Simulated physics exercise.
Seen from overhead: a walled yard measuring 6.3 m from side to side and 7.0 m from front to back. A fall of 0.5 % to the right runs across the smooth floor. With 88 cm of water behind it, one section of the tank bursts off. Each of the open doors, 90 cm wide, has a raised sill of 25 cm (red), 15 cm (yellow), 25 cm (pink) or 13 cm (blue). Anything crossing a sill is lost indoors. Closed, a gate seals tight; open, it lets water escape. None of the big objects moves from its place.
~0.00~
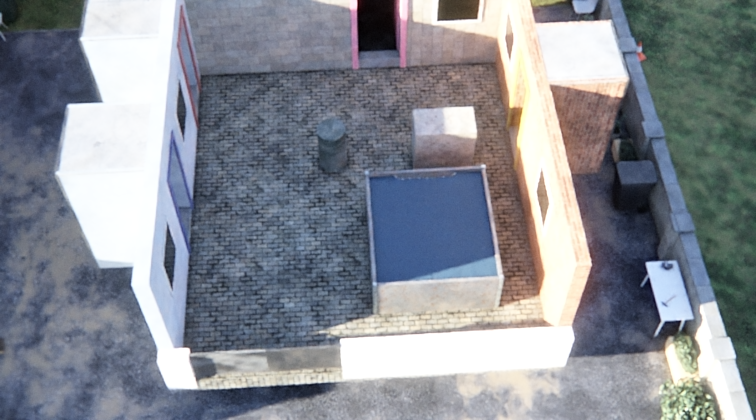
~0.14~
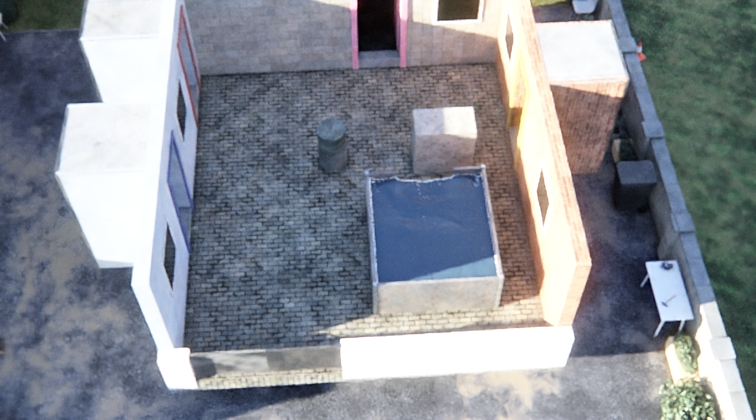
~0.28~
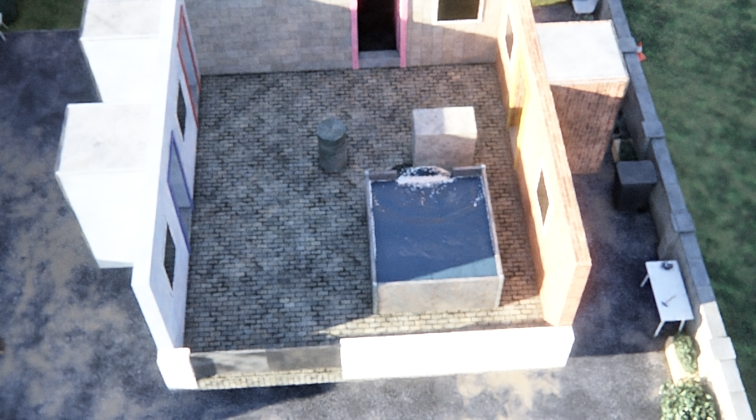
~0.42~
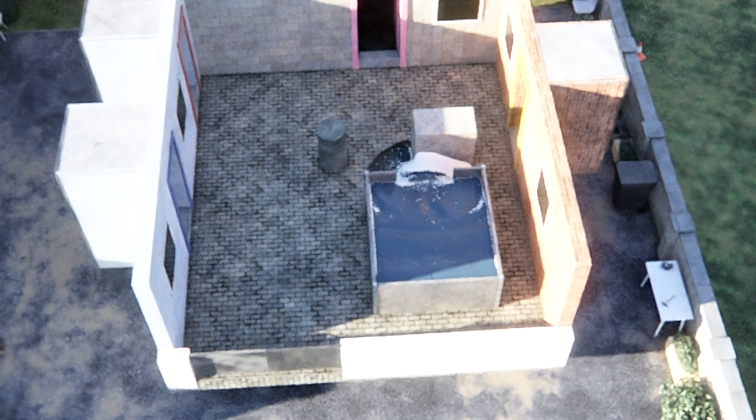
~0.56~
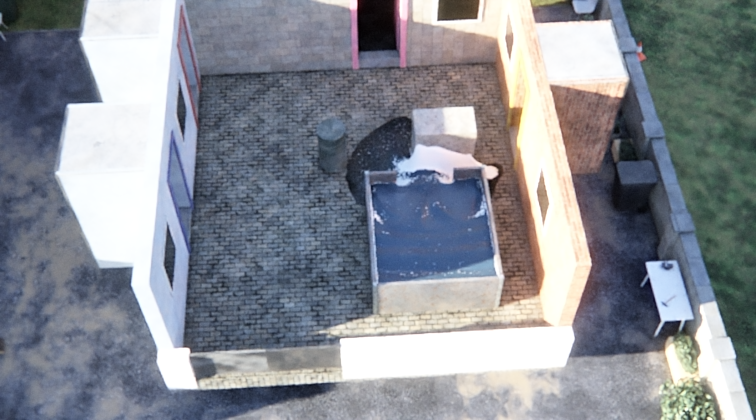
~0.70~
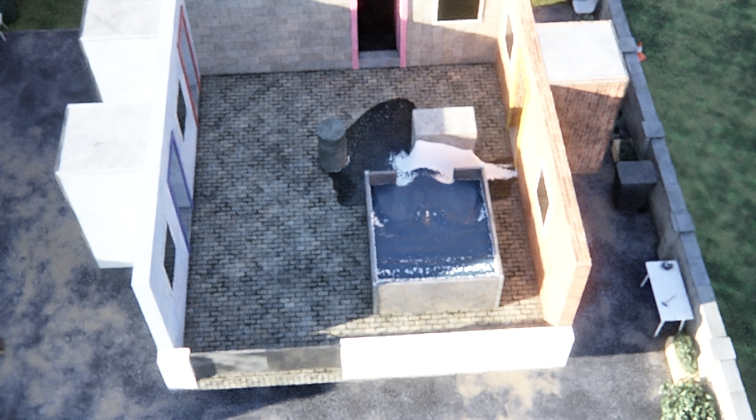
Dark blue water lies still in a square tank in a walled, brick-paved yard seen from above, then ripples and foams along the tank's far edge. It pours out on that side, spreading around the pale block behind, leftward to the dark round post and rightward to the orange wall.
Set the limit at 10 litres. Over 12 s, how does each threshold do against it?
The red door will not let too much through; the yellow door will let too much through; the pink door will not let too much through; the blue door will not let too much through.
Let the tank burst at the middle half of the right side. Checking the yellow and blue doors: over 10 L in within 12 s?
Result against the limit at yellow: Limit held; result at blue: Limit held.
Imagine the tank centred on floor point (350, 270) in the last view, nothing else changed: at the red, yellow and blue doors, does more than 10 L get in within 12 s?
Checking each door against the limit: Red does not exceed it, yellow does not exceed it, blue does not exceed it.
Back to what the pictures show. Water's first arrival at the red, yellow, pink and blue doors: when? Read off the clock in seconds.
Door times: Red 2.4 s / yellow 0.9 s / pink 1.0 s / blue 2.4 s.
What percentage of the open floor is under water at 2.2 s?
Around 55 per cent wet.
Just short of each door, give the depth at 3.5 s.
Door by door, in cm: Red reads 19, yellow reads 14, pink reads 13, blue reads 11.
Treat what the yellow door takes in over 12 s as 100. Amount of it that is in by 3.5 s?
Share by then: ~ 90 %.
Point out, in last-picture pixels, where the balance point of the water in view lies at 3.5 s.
Its balance point lies near (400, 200).
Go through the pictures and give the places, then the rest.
In the first picture, still water, 88 cm deep, in the tank at (431, 226).
In the second picture, water pours out on the tank's far side and has run 0.6 m, to a hidden place; typically 13 cm deep outside, 88 cm at the tank's back.
In the third picture, the front is at (402, 168), 0.9 m from the gap on the tank's far side; 0.9 m2 of floor is under water; 88 cm left at the back of the tank.
In the fourth picture, the front is at (402, 144), 1.5 m from the gap on the tank's far side; 1.7 m2 of floor is under water; 88 cm left at the back of the tank.
In the fifth picture, the front is at (397, 122), 2.1 m from the gap on the tank's far side; 3.0 m2 of floor is under water; 83 cm left at the back of the tank.
In the sixth picture, water pours out on the tank's far side and has run 2.7 m, to (392, 103); typically 5 cm deep outside, 76 cm at the tank's back.
After 1.4 s water covers 30 % of the floor and is deepest (70 cm) near (424, 181); red door not reached, yellow door 20 cm at the sill, 7 L in, pink door 14 cm at the sill, 0 L in, blue door not reached.
After 2.2 s water covers 55 % of the floor and is deepest (53 cm) near (424, 181); red door not reached, yellow door 20 cm at the sill, 22 L in, pink door 19 cm at the sill, 0 L in, blue door not reached.
After 3.5 s water covers 70 % of the floor and is deepest (43 cm) near (424, 181); red door 19 cm at the sill, 0 L in, yellow door 14 cm at the sill, 36 L in, pink door 13 cm at the sill, 0 L in, blue door 11 cm at the sill, 0 L in.
After 7.0 s water covers 95 % of the floor and is deepest (23 cm) near (424, 181); red door 13 cm at the sill, 0 L in, yellow door 8 cm at the sill, 40 L in, pink door 7 cm at the sill, 0 L in, blue door 5 cm at the sill, 0 L in.
After 12.0 s water covers 100 % of the floor and is deepest (18 cm) near (372, 358); red door 11 cm at the sill, 0 L in, yellow door 9 cm at the sill, 41 L in, pink door 6 cm at the sill, 0 L in, blue door 12 cm at the sill, 1 L in.
